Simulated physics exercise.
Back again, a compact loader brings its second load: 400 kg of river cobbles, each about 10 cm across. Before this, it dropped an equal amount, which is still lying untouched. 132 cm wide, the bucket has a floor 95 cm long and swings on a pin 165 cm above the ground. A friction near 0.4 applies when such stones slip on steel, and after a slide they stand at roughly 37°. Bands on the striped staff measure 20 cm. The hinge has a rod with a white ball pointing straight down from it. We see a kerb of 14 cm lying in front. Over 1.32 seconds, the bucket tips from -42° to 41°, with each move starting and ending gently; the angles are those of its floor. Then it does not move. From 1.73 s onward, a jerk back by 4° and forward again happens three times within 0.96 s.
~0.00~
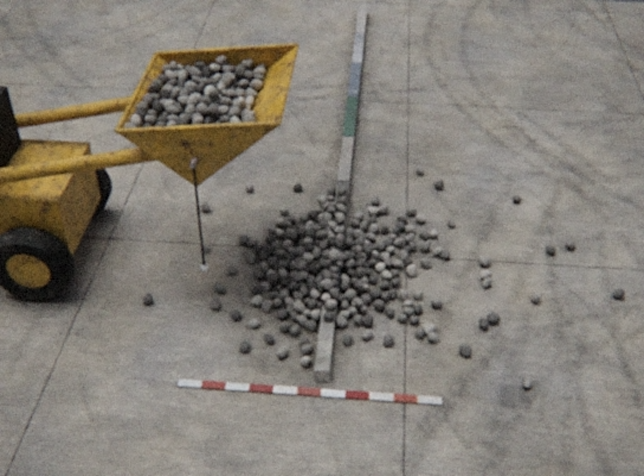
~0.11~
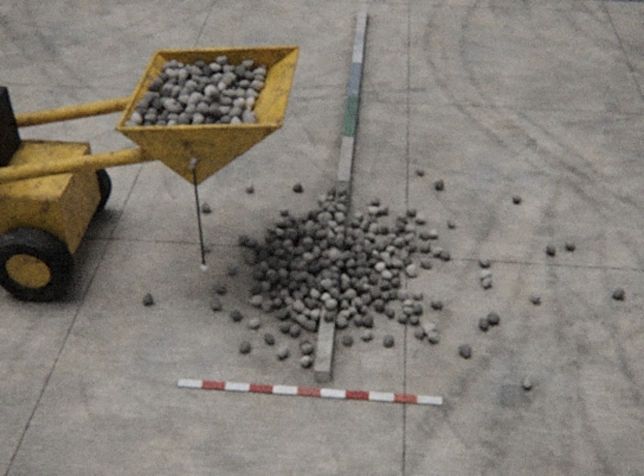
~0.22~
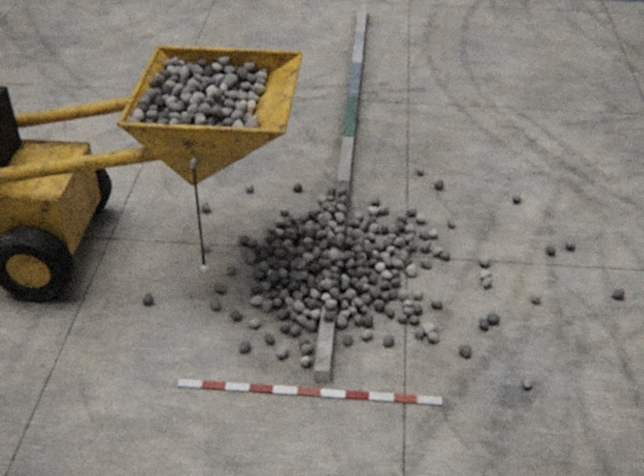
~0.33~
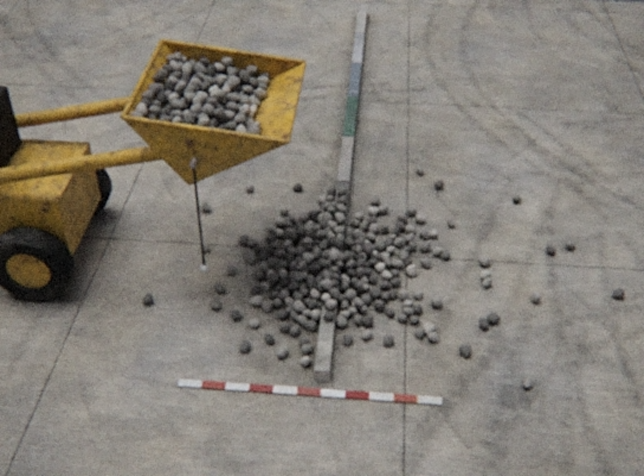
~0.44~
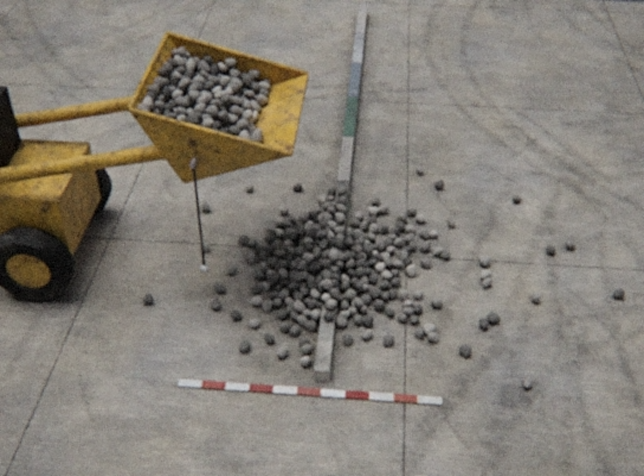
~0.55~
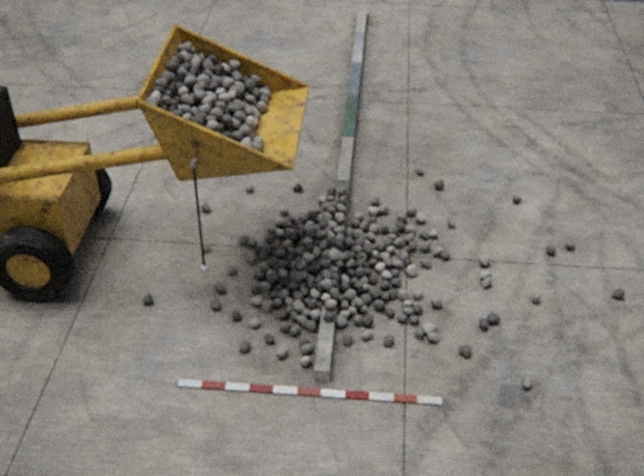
A yellow loader's raised bucket, filled with grey stones, slowly tilts forward, its right edge lowering as the stones shift inside, while the machine stays in place beside a scattered pile of stones lying across a narrow kerb.
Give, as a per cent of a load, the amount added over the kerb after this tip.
Close to 52 parts in a hundred.
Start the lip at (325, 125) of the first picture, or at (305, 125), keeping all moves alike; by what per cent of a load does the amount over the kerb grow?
I'd expect near 95 per cent first and near 80 per cent next.
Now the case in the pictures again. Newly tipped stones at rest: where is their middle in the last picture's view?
They end up centred around (335, 261).
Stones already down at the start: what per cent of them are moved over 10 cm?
Roughly 25 percent.
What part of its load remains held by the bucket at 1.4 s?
Around 55 per cent of the load is still inside.
After 1.0 s the floor is at 28°; in per cent of one load, 100 in the bucket, 62 on this side of the kerb, 38 over the kerb; the foremost stones are at (538, 280).
After 1.4 s the floor is at 41°; in per cent of one load, 55 in the bucket, 107 on this side of the kerb, 38 over the kerb; the foremost stones are at (538, 280).
After 3.1 s the floor is at 41°; in per cent of one load, 0 in the bucket, 110 on this side of the kerb, 90 over the kerb; the foremost stones are at (573, 253).
After 6.0 s the floor is at 41°; in per cent of one load, 0 in the bucket, 110 on this side of the kerb, 90 over the kerb; the foremost stones are at (574, 253). Net gain over the kerb, 52.
